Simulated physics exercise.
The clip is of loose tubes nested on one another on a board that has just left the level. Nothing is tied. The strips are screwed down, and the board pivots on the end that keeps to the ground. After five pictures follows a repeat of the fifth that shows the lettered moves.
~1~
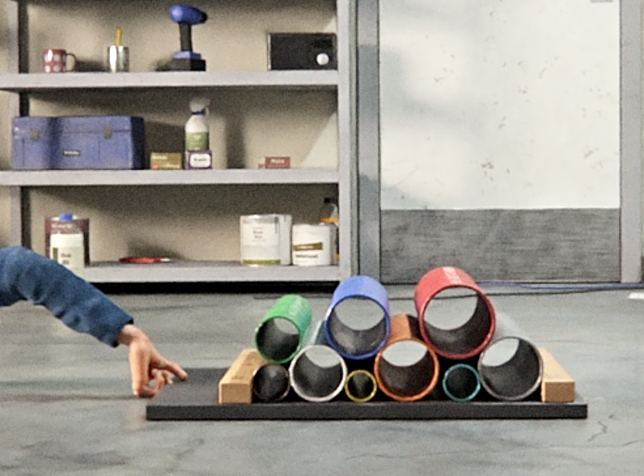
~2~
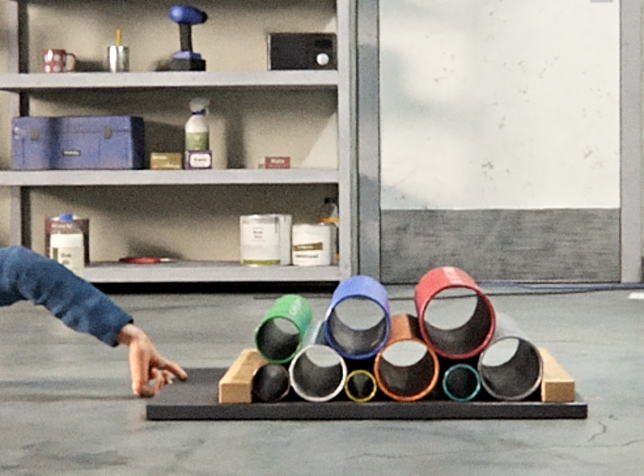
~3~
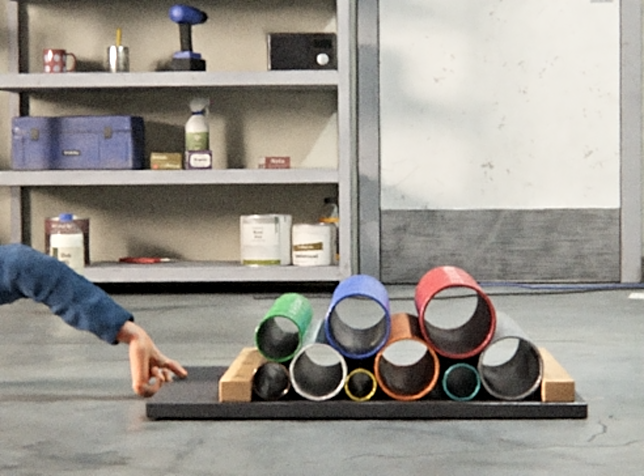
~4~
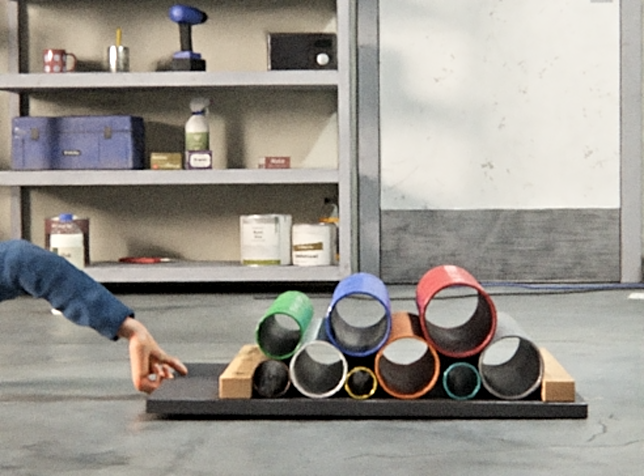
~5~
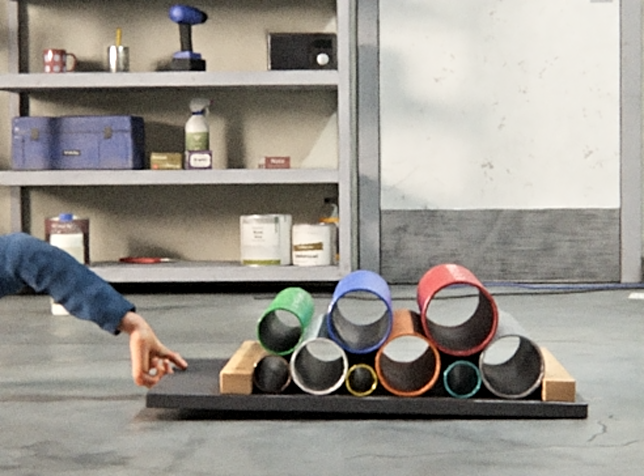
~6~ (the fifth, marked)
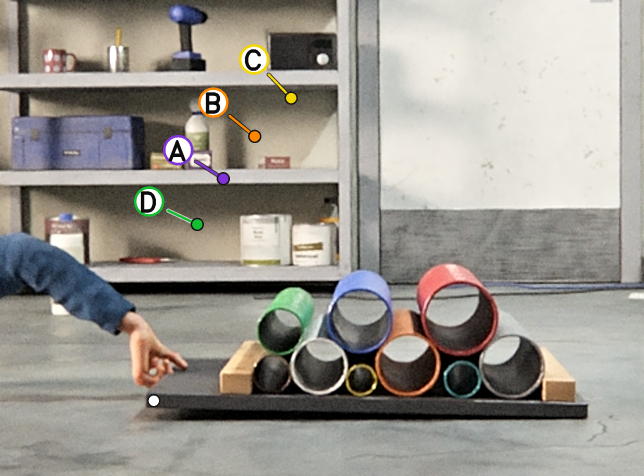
A dark board carrying a nested stack of colourful loose tubes between two wooden strips lies almost flat on a garage floor, a hand gripping its left end. The hand then raises that end very slightly, tilting the board a little, while the tubes keep their places against one another.
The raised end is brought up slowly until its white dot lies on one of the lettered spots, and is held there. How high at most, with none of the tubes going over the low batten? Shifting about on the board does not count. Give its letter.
The highest mark that will do is B.
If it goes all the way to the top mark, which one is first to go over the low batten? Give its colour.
It is the red one.
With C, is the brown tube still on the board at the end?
The brown tube: Yes.
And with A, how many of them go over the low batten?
At A the number is none.
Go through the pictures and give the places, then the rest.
The first picture shows green tube (279, 339); red tube (458, 321); board (367, 381).
The second picture shows board (367, 381); brown tube (271, 382).
The third picture shows board (367, 380); brown tube (271, 380); green tube (279, 338); blue tube (358, 325).
The fourth picture shows board (367, 378); brown tube (272, 378); white tube (319, 370); turquoise tube (462, 381).
The fifth picture shows board (367, 375); brown tube (272, 374); white tube (319, 366).
On the marked copy, A at (223, 179); B at (255, 137); C at (291, 98); D at (197, 225); the white dot at (154, 401).
Taking B. A third of the way, board at 21°.
Two thirds of the way, board at 39°.
When it is over, board at 40°, none over the low batten.
As for the rest, A none over the low batten; C two over the low batten (blue, red); D none over the low batten.
